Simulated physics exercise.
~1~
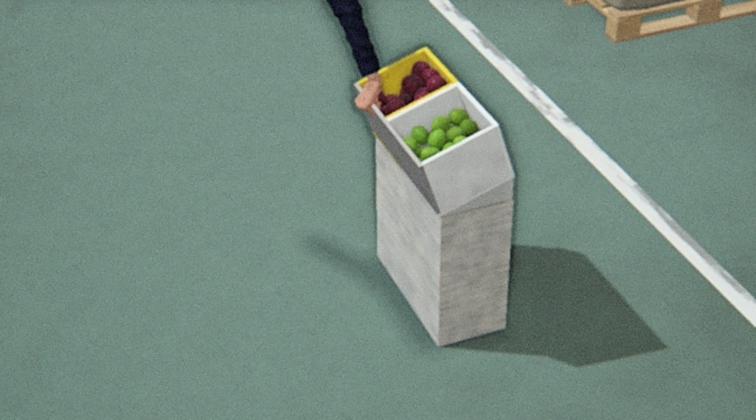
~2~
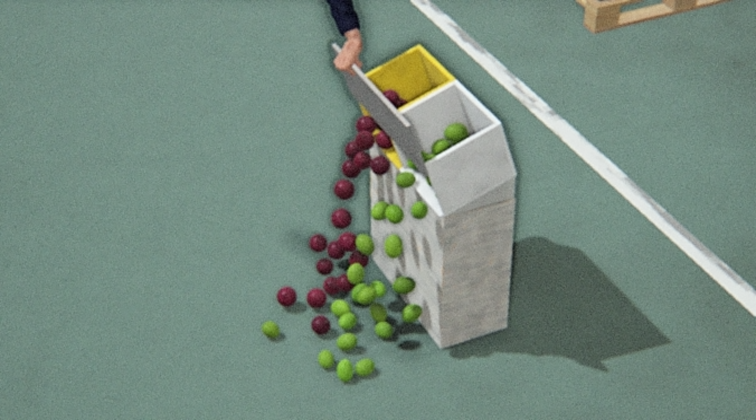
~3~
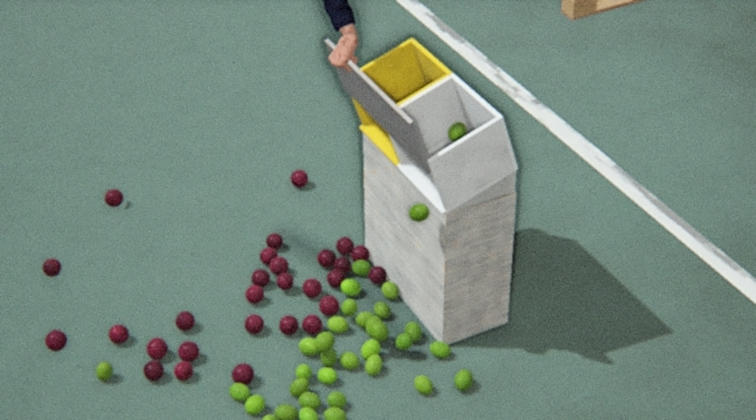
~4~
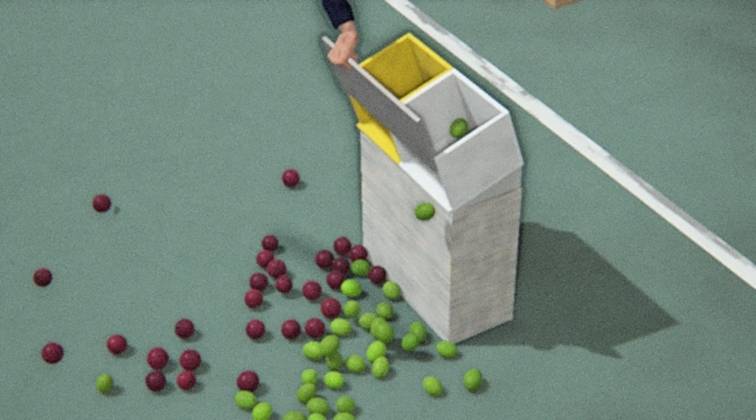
A pale stand topped by two open hoppers, one yellow and one white, rises from a green floor marked with a white line, seen from above at an angle. Dark red onions fill the yellow hopper behind, and green limes fill the white one in front. A hand in a dark sleeve reaches in from the top and raises the grey gate on the left side. Onions and limes pour out together, drop down the stand and scatter across the floor. The yellow hopper ends empty, while one lime stays in the white hopper.
